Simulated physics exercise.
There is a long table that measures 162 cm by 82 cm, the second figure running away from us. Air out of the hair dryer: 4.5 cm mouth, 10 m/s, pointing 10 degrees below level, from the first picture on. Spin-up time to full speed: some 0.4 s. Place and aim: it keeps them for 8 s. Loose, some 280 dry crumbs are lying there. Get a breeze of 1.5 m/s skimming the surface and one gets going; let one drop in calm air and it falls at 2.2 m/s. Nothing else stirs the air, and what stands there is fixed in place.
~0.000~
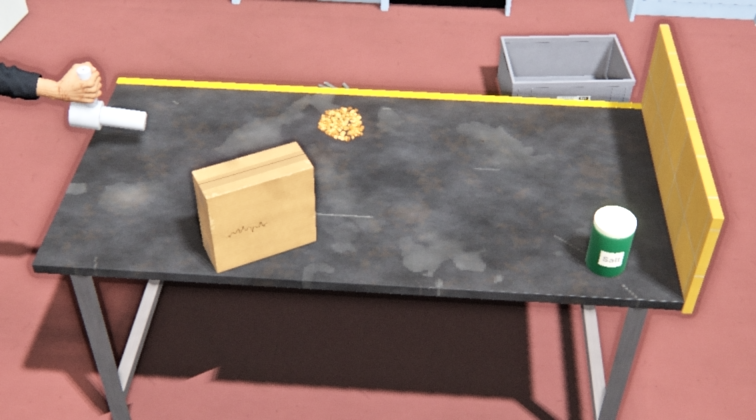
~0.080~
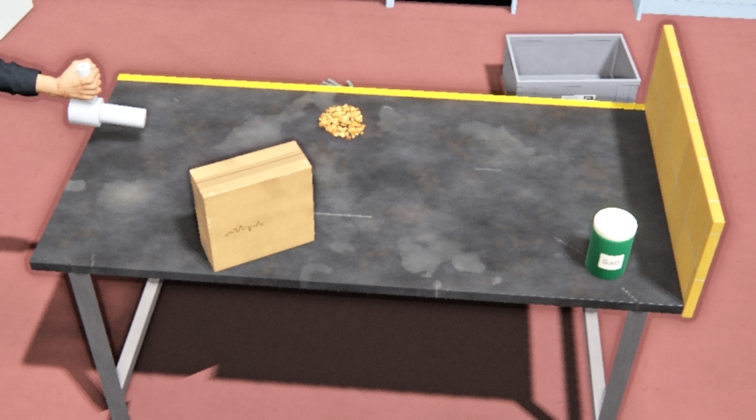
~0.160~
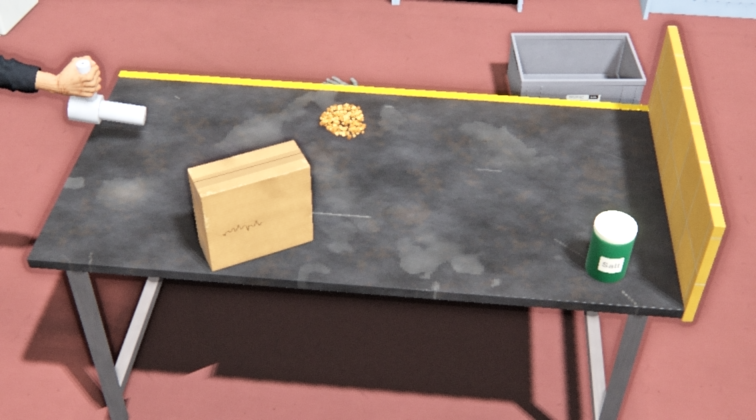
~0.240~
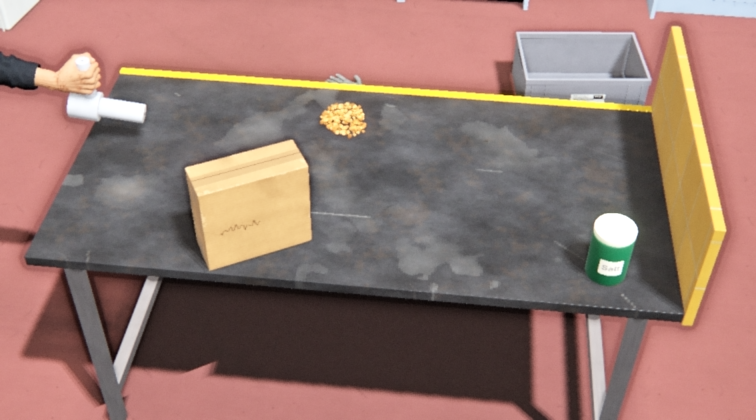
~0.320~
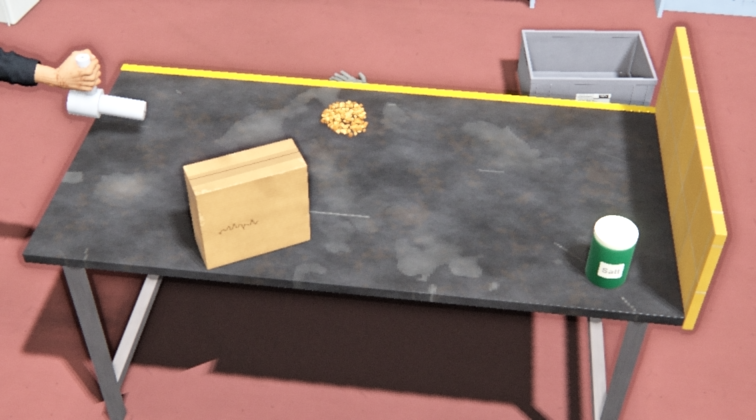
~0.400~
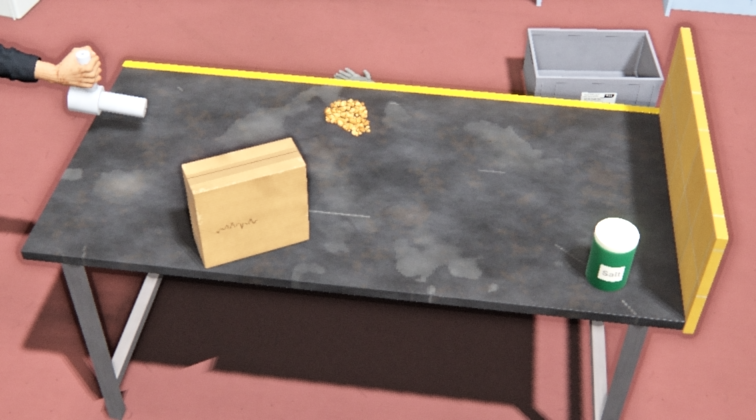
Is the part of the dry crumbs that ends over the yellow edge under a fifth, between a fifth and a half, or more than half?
Above fifty percent make it.
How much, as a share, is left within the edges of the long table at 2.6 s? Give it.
Roughly 5 per cent.
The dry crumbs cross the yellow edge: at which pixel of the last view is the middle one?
(540, 98).
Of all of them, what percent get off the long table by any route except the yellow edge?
0 %.
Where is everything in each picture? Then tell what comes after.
The middle of the dry crumbs is near (341, 125), none has stirred yet and the mouth of the hair dryer is at (145, 122), in the first picture.
The middle of the dry crumbs is near (342, 121), none has stirred yet and the yellow edge is centred on (378, 90), in the second picture.
The middle of the dry crumbs is near (343, 120), none has stirred yet, the top of a box is at (249, 167) and the top of a jar is at (616, 225), in the third picture.
The middle of the dry crumbs is near (343, 119) and none has stirred yet, in the fourth picture.
The middle of the dry crumbs is near (344, 118) and none has stirred yet, in the fifth picture.
The middle of the dry crumbs is near (348, 116), the farthest in sight from the hair dryer is at (368, 131) and about 10 % have left their places, in the sixth picture.
After 1.6 s the count stands so, 93 % are over the yellow edge.
After 2.6 s the count stands so, 95 % are over the yellow edge.
After 4.4 s the count stands so, 95 % are over the yellow edge.
After 8.0 s, at the end, 96 % are over the yellow edge.
